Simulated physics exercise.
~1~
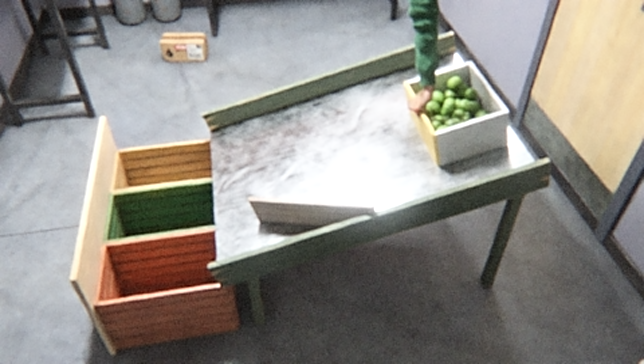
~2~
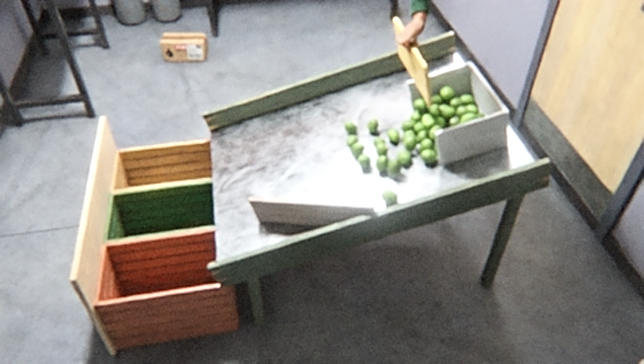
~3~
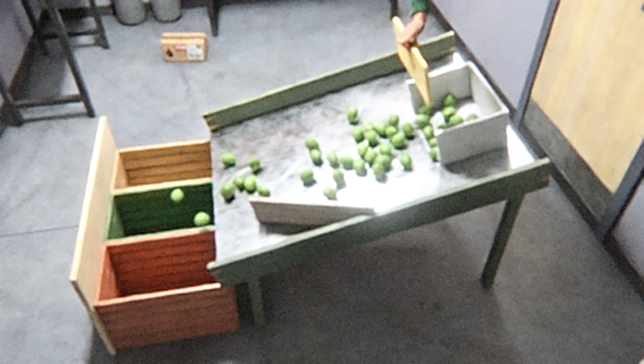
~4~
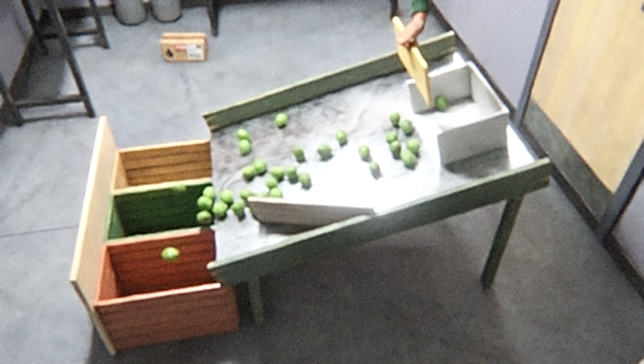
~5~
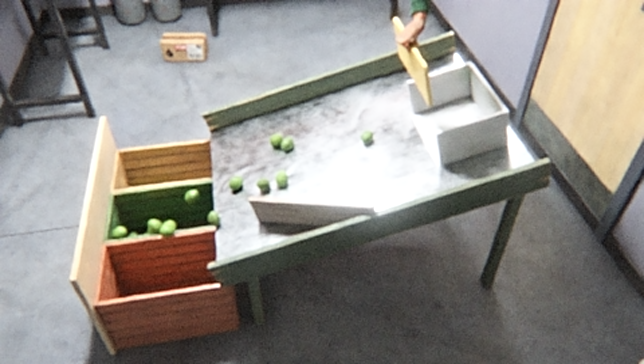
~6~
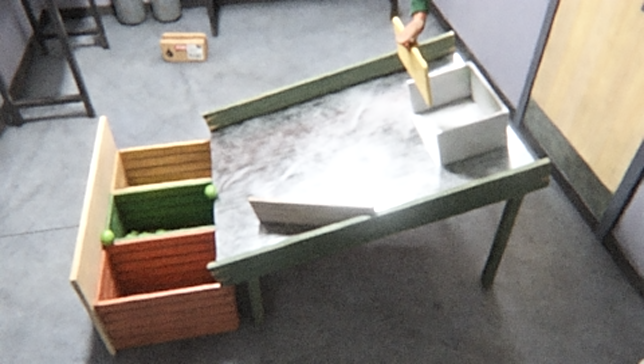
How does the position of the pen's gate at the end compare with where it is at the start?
At the start the gate is down across the open side of the white pen, while at the end it is raised higher, held up by a hand.
